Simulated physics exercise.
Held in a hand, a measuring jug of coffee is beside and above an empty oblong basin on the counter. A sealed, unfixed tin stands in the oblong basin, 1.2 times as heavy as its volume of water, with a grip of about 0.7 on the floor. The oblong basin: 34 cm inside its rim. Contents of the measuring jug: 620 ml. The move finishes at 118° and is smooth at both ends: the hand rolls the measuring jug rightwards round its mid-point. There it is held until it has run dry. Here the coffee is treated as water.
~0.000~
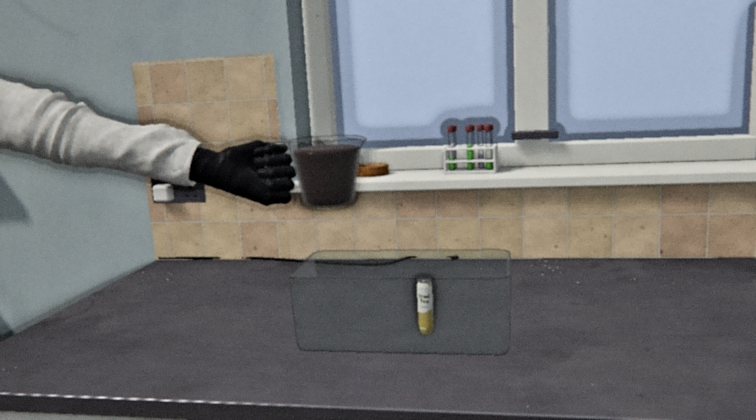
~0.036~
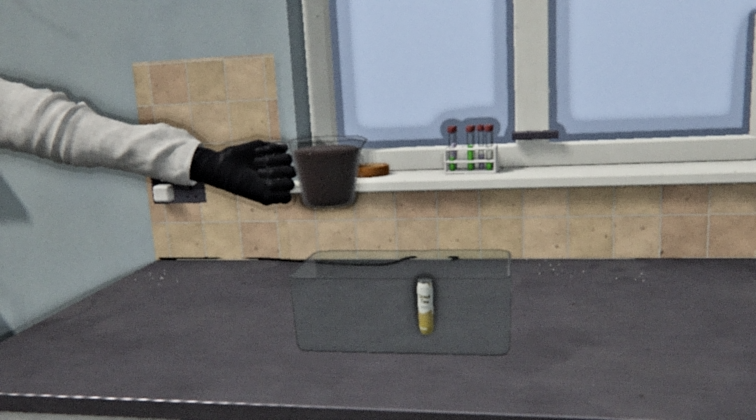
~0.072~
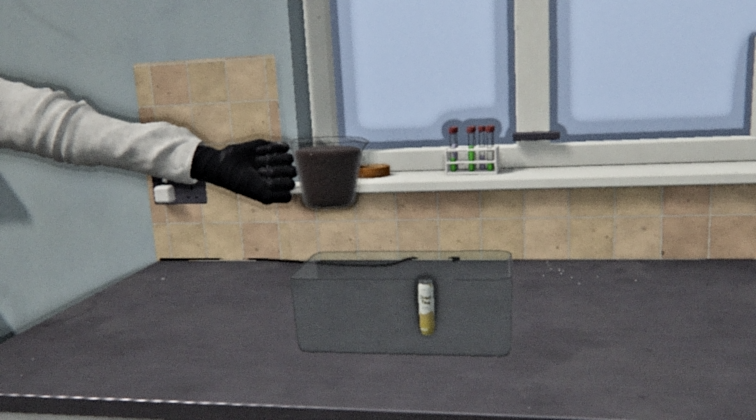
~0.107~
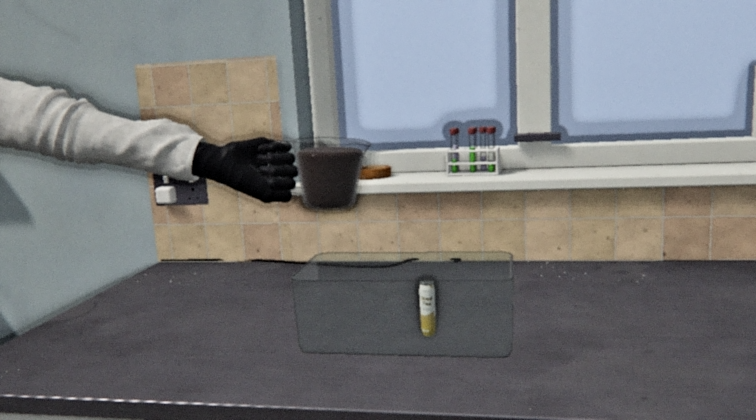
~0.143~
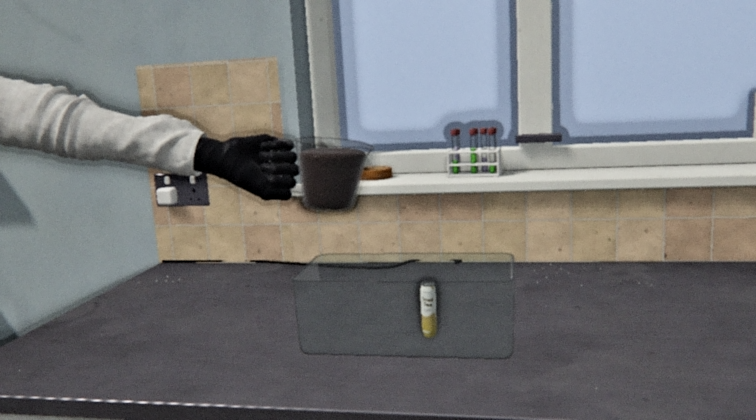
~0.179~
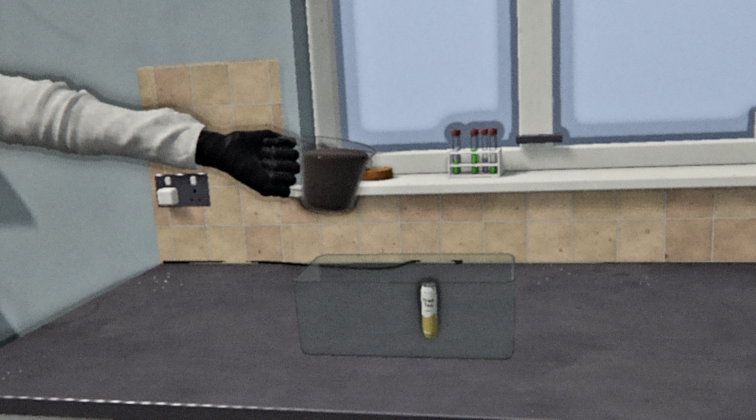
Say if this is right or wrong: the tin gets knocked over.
Right, it gets knocked over.
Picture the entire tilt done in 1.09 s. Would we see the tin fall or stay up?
In that case the tin overturns.
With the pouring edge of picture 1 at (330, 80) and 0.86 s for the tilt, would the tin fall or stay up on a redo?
It tumbles.
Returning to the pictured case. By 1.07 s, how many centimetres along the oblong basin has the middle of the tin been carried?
Estimate: Around 9 cm.
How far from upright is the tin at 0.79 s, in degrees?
Lean: Around 10° from upright.
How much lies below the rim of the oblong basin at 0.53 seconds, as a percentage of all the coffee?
Estimate - around 10 in a hundred parts.
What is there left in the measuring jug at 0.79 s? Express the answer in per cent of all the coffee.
Close to 4 percent of the whole amount.
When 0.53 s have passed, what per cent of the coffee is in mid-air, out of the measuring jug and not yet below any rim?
My guess is roughly 30 %.
Then, 0.53 s in, the tilt is 81° and 60 per cent is still to pour; the tin stands where it began.
Then, 0.79 s in, the tilt is 116° and 4 per cent is still to pour; the tin leans 9°.
Then, 1.07 s in, the tilt is 118° and 0 per cent is still to pour; the tin lies on its side.
Then, 1.36 s in, the tilt is 118° and 0 per cent is still to pour; the tin lies on its side.
Finally, the tin lies on its side.
